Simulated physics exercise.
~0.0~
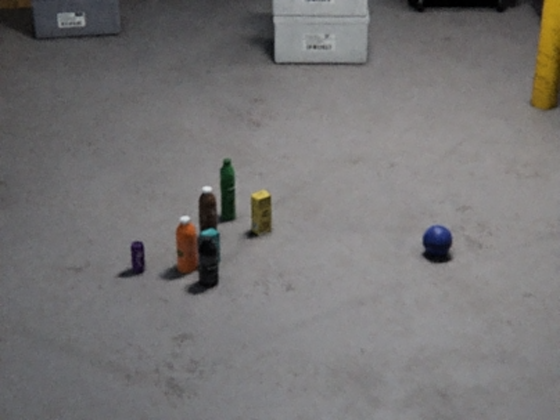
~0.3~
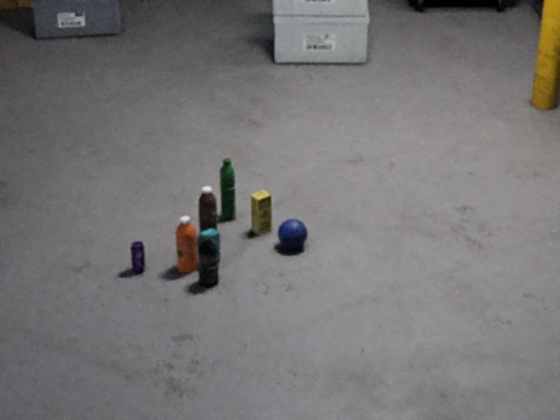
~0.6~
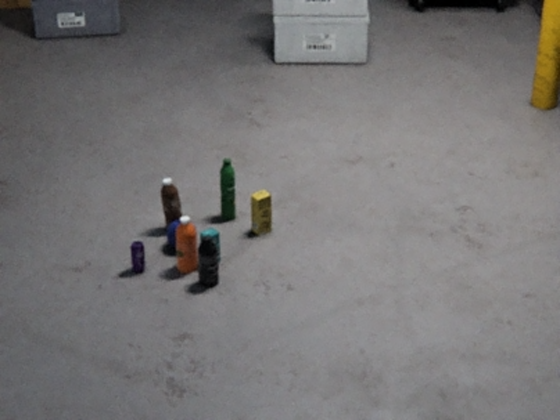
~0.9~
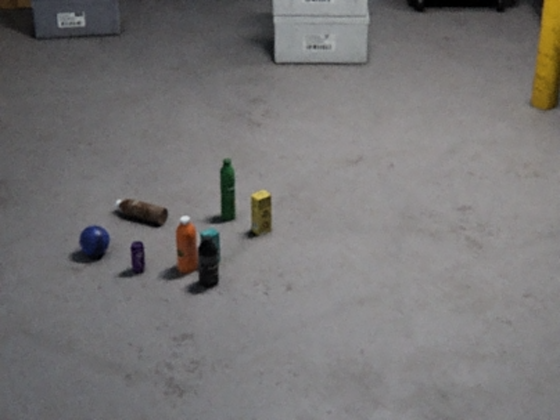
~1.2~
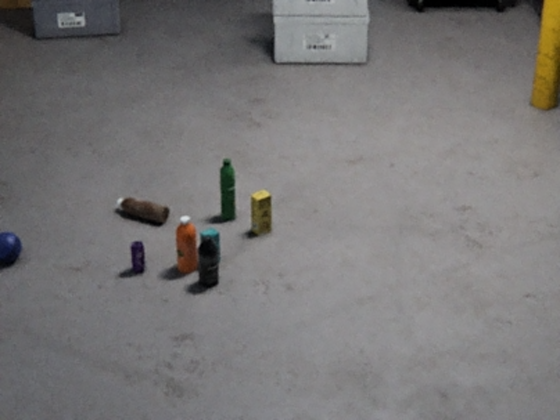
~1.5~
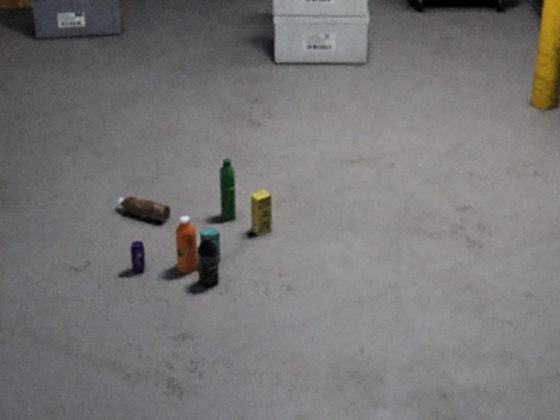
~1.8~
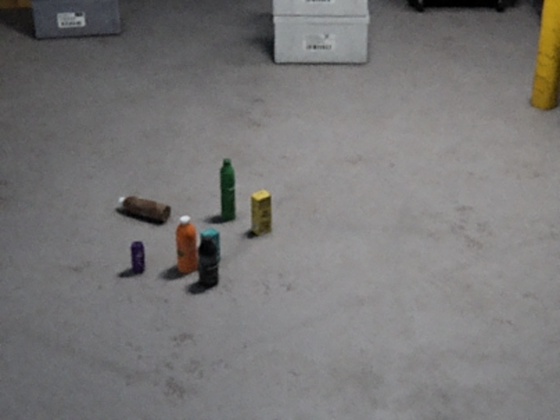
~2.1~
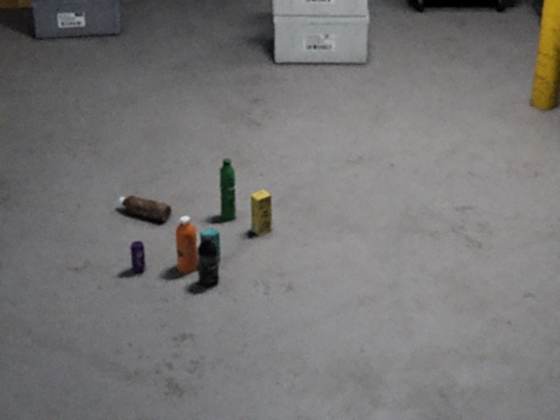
A blue ball rolls leftward across a grey concrete floor, seen from above by a still camera, with storage boxes at the back and a yellow post at right. Ahead of it stand a yellow carton, a tall green bottle, a brown bottle, an orange bottle, a black bottle with a turquoise carton behind it, and a small purple can at left. The ball passes the yellow carton and enters the group, and the brown bottle shifts left, still upright. The brown bottle then topples onto its side as the ball rolls on and leaves at left. The brown bottle stays lying down while the others remain standing.
